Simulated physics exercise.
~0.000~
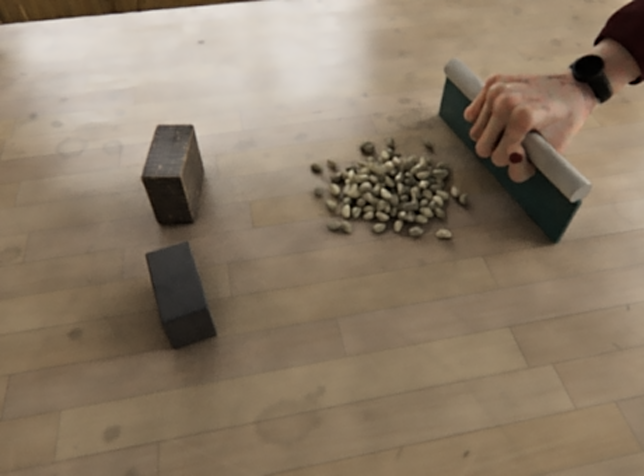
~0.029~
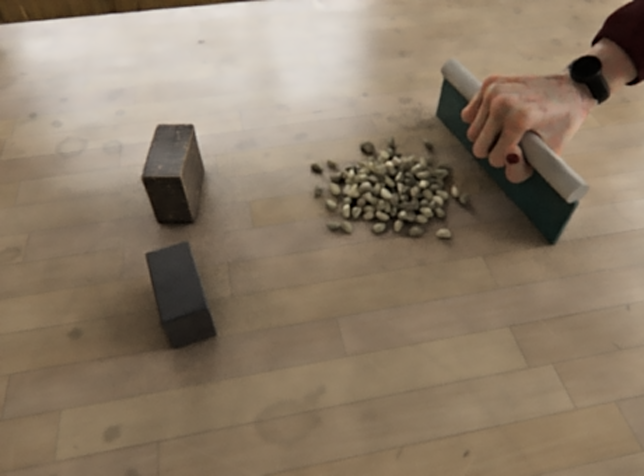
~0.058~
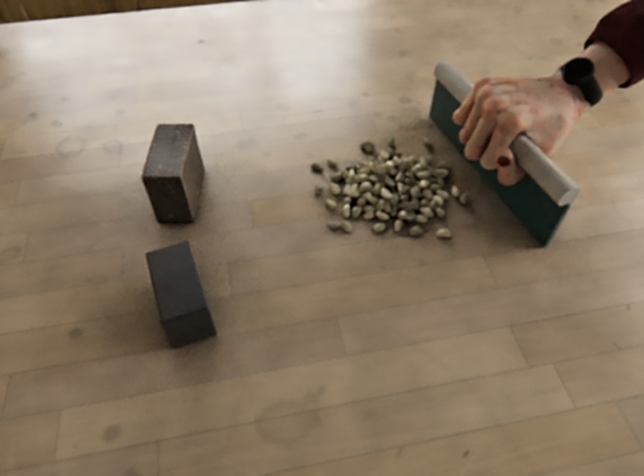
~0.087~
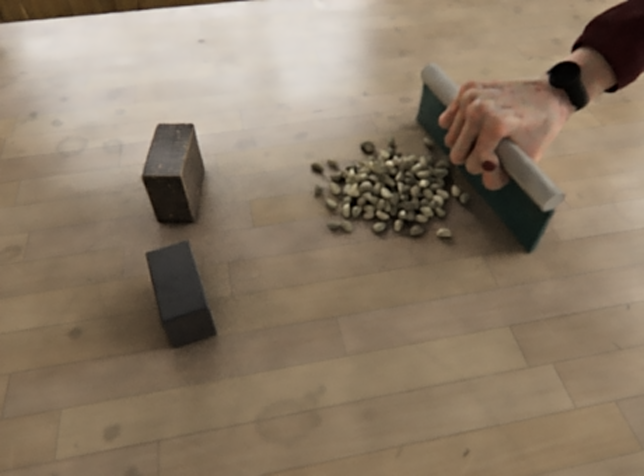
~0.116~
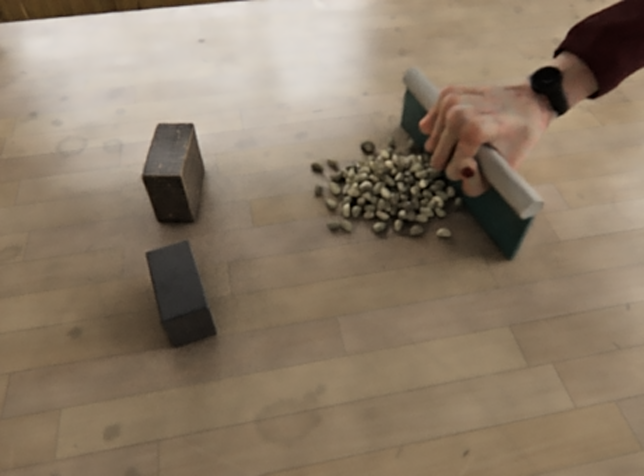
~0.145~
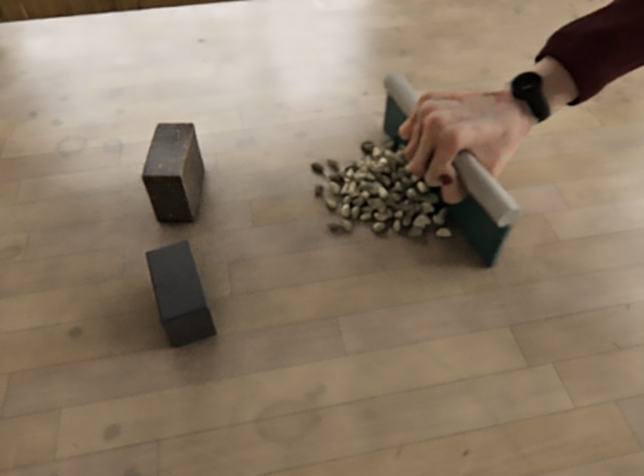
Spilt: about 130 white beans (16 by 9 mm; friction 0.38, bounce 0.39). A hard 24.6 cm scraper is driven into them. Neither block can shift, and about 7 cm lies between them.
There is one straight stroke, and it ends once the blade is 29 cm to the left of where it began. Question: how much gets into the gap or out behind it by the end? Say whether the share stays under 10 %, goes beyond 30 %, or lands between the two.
Gap haul: In-between.
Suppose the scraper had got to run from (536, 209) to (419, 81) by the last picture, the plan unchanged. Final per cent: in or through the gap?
Through 0.
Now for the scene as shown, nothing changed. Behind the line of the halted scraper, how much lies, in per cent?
Around 0 percent.
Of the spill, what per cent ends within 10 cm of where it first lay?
Some 0 in a hundred.
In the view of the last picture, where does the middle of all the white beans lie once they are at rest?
The middle of the pieces at rest is roughly at (214, 247).
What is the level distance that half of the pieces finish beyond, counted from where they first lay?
Estimate: Close to 22 cm.
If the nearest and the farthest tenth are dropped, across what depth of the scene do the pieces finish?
Estimate: Close to 18 cm.
Then, at 0.31 s, scraper 23 cm from its start, spill 18 cm wide; held up before the blocks 100 %.
Then, at 0.48 s, scraper 29 cm from its start, spill 23 cm wide; in or through the gap 15 %, round the near block 5 %, round the far block 5 %, held up before the blocks 80 %.
After 0.63 s, scraper 29 cm from its start, spill 24 cm wide; in or through the gap 15 %, round the near block 5 %, round the far block 5 %, held up before the blocks 75 %.
At rest (1.9 s), in or through the gap 15 %, round the near block 5 %, round the far block 5 %, held up before the blocks 70 %.
